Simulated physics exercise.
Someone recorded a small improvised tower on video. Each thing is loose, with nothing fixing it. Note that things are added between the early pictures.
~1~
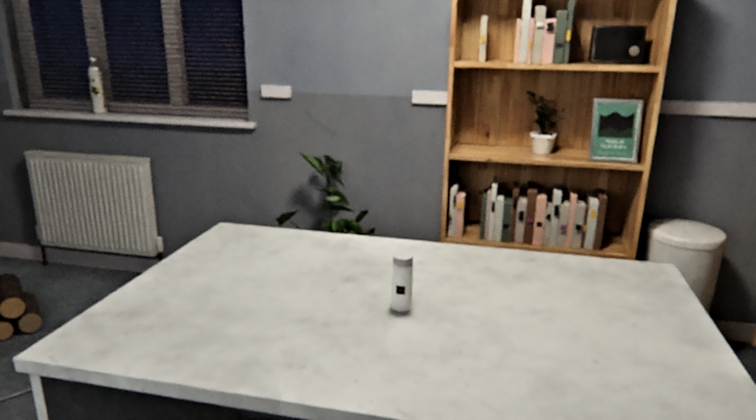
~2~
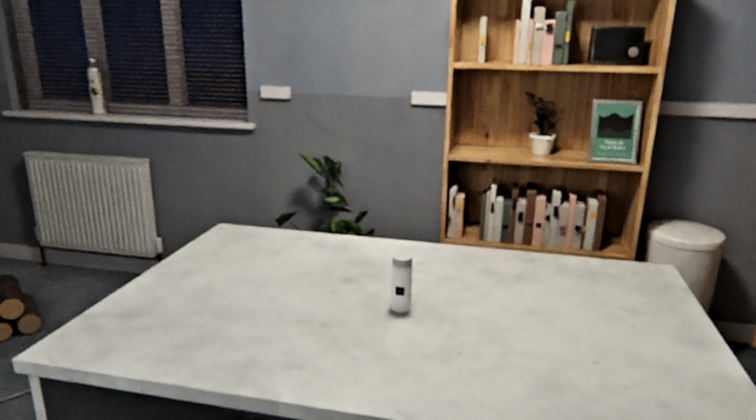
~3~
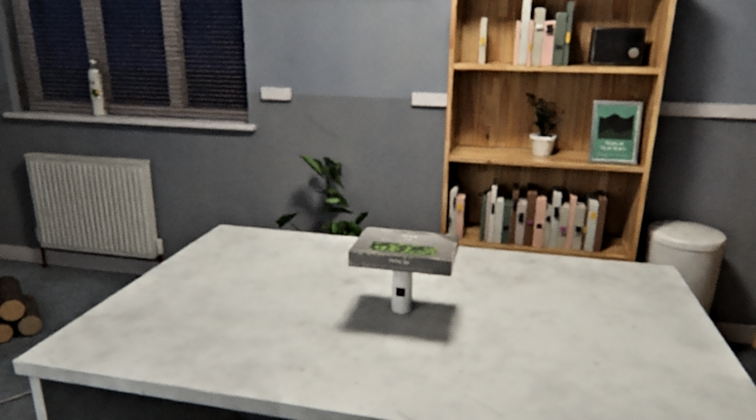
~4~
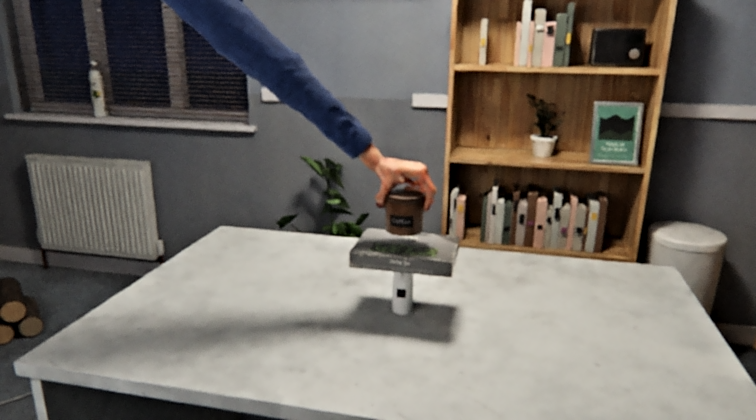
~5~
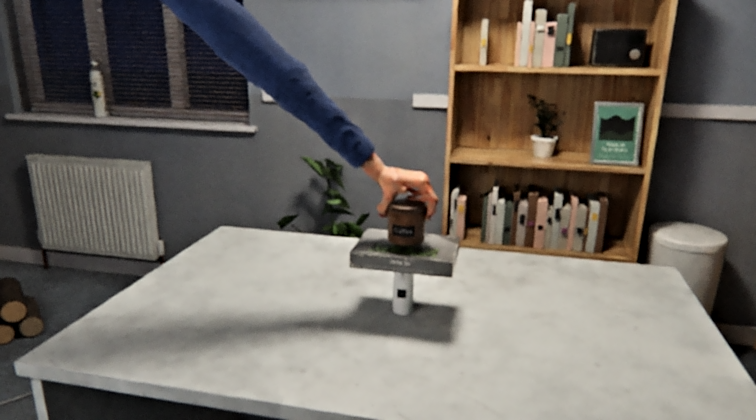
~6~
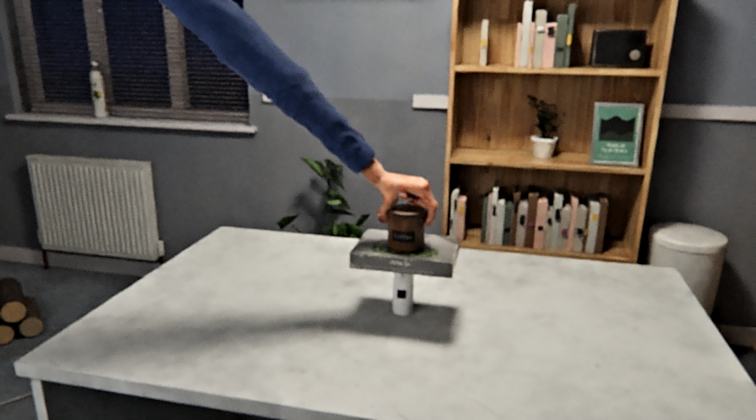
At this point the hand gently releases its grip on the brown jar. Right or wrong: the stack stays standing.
Right.
Then, 0.20 s after the last picture, nothing has stirred.
Then, 0.60 s after the last picture, brown jar resting near (406, 228).
At rest, all 3 in place. Seen from the same camera at the end, brown jar near (406, 228). The stack holds.
